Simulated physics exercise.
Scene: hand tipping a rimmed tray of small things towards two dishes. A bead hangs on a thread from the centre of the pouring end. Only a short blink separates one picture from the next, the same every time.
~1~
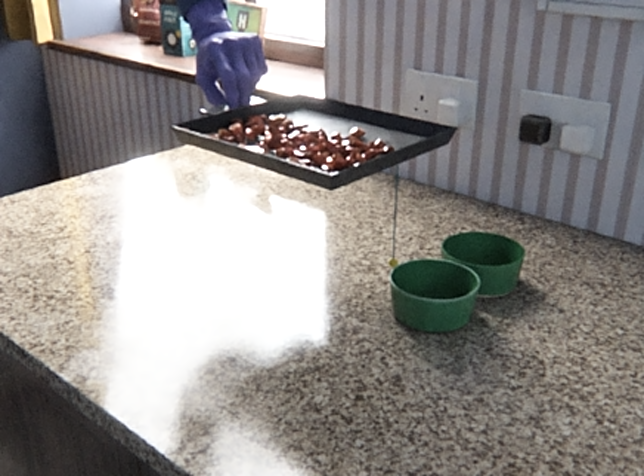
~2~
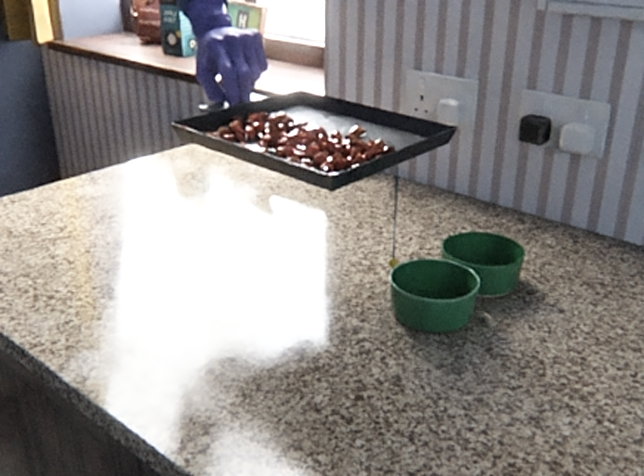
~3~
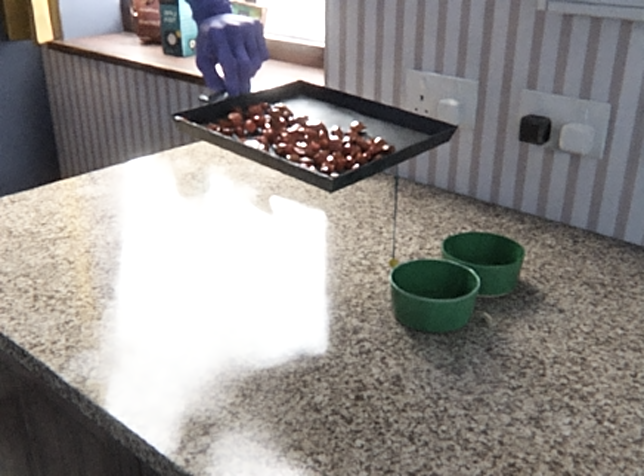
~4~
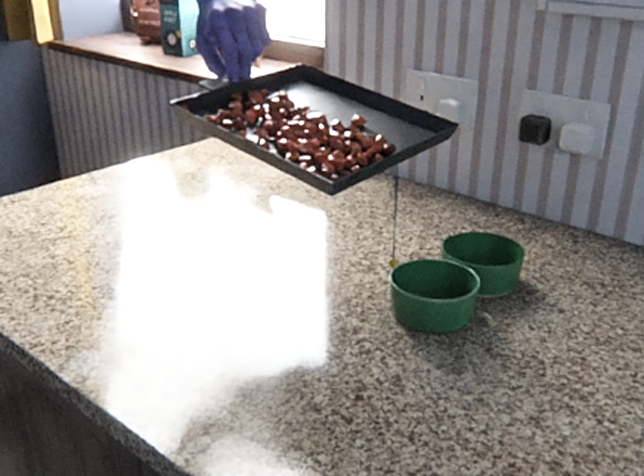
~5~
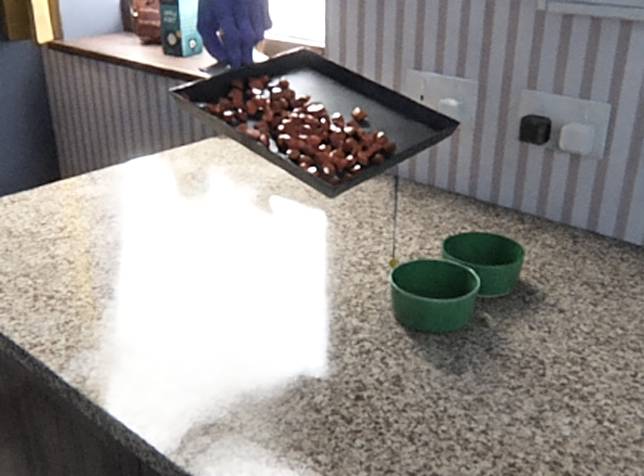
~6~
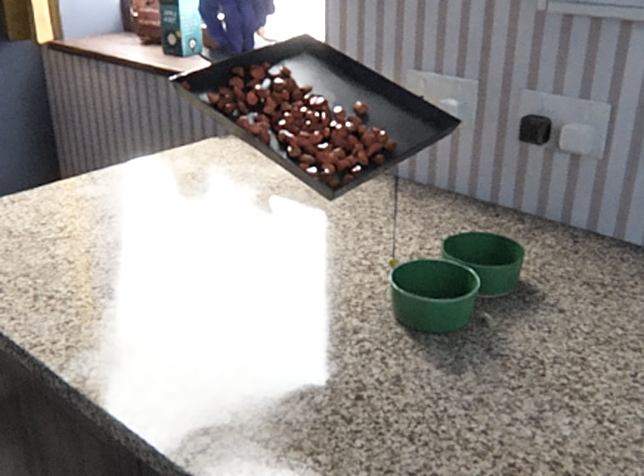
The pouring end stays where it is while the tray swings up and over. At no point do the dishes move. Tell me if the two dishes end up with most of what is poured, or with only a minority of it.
I expect the dishes to end up with a lesser share of the load.
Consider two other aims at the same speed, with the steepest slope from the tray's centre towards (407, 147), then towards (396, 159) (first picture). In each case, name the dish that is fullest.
The right-side dish first and the left-side dish second.
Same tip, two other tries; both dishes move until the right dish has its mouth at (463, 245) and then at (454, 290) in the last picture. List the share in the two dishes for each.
It comes to near 0 per cent the first time and near 50 per cent the second time.
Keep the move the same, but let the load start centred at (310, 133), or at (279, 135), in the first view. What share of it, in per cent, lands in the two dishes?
The first start yields 10 per cent, the second 0 per cent.
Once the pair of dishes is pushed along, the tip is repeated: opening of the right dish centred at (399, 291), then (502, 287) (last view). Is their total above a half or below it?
The first place gets the greater share, the second a lesser share.
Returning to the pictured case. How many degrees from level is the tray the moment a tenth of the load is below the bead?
I'd say close to 80 degrees.
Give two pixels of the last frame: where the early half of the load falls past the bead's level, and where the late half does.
Around (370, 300), followed by around (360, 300).
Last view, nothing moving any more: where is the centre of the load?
Near pixel (373, 359).
Soon, tray tipped steeply; nearly all on the tray; a stray few in the air.
A while on, tray tipped past a quarter turn; a small part on the tray; a stray few in the left dish; most outside both; a small part in the air.
Towards the end, tray tipped past a quarter turn; a stray few in the left dish; nearly all outside both.
Finally, tray tipped past a quarter turn; a stray few in the left dish; none in the right dish; nearly all outside both.
